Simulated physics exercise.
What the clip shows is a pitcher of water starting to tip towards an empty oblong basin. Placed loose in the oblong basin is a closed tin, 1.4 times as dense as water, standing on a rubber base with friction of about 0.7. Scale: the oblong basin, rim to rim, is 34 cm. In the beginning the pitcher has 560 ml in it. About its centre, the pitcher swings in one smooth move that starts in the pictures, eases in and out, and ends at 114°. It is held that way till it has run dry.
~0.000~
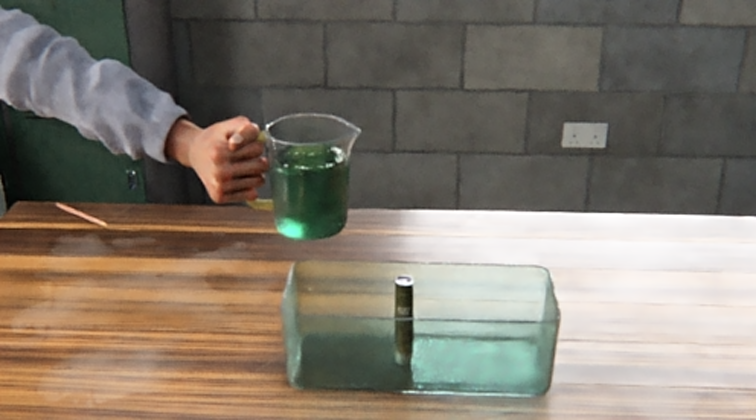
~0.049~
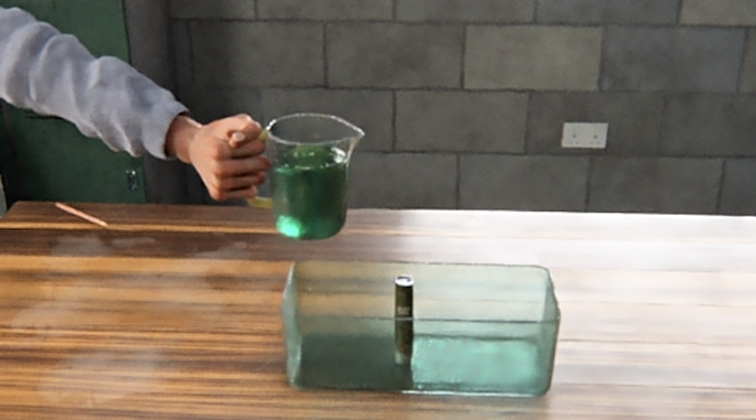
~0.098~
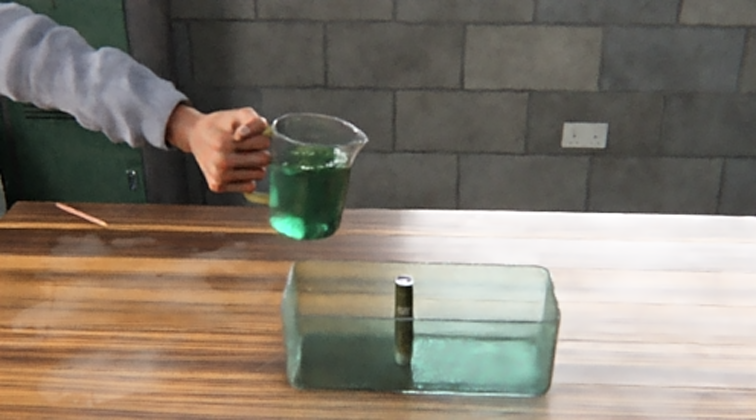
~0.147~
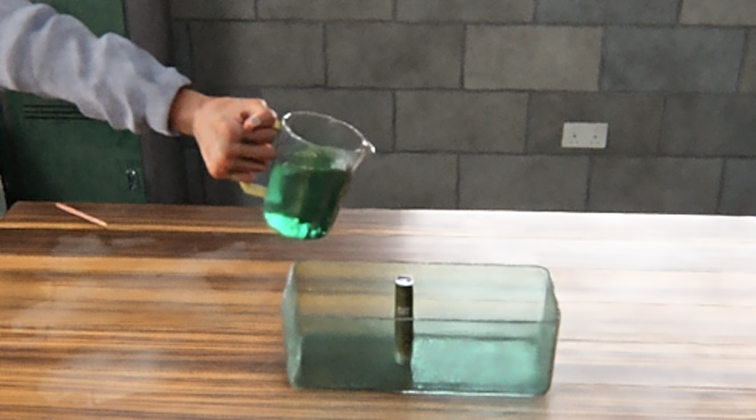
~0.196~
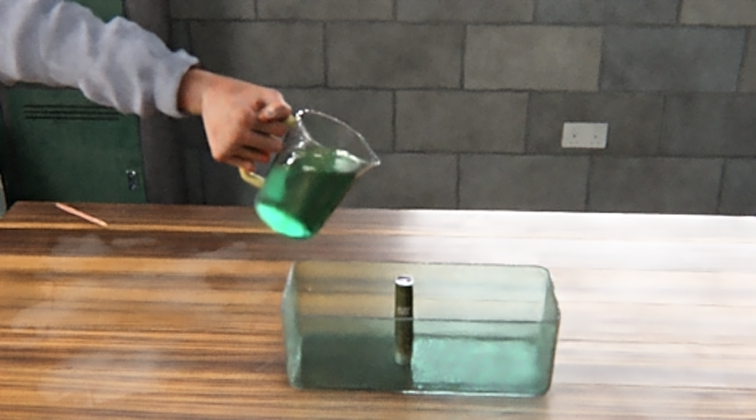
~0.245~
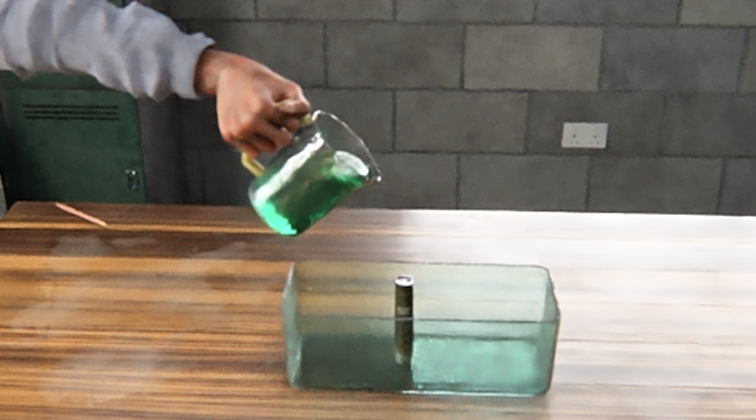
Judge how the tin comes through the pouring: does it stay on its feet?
It ends up tipped over.
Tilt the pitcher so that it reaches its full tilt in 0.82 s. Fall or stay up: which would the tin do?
The tin tips over.
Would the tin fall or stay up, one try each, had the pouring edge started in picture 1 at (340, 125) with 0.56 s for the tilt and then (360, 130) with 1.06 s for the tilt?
In the first try it comes down; in the second it comes down.
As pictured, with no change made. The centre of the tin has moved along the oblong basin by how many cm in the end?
All told, the tin's centre has moved close to 8.0 cm.
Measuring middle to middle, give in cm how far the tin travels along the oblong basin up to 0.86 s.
8 cm, roughly.
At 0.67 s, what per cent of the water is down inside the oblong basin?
Roughly 76 percent of it.
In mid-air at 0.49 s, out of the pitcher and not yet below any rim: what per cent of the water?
It comes to about 32 percent.
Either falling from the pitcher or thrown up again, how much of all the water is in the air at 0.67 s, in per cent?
Roughly 14 %.
By 0.49 s the tilt is 109° and 54 per cent is still to pour; the tin stands where it began.
By 0.67 s the tilt is 114° and 9 per cent is still to pour; the tin leans 13°.
By 0.86 s the tilt is 114° and 0 per cent is still to pour; the tin lies on its side.
By 1.07 s the tilt is 114° and 0 per cent is still to pour; the tin lies on its side.
At rest the tin lies on its side.
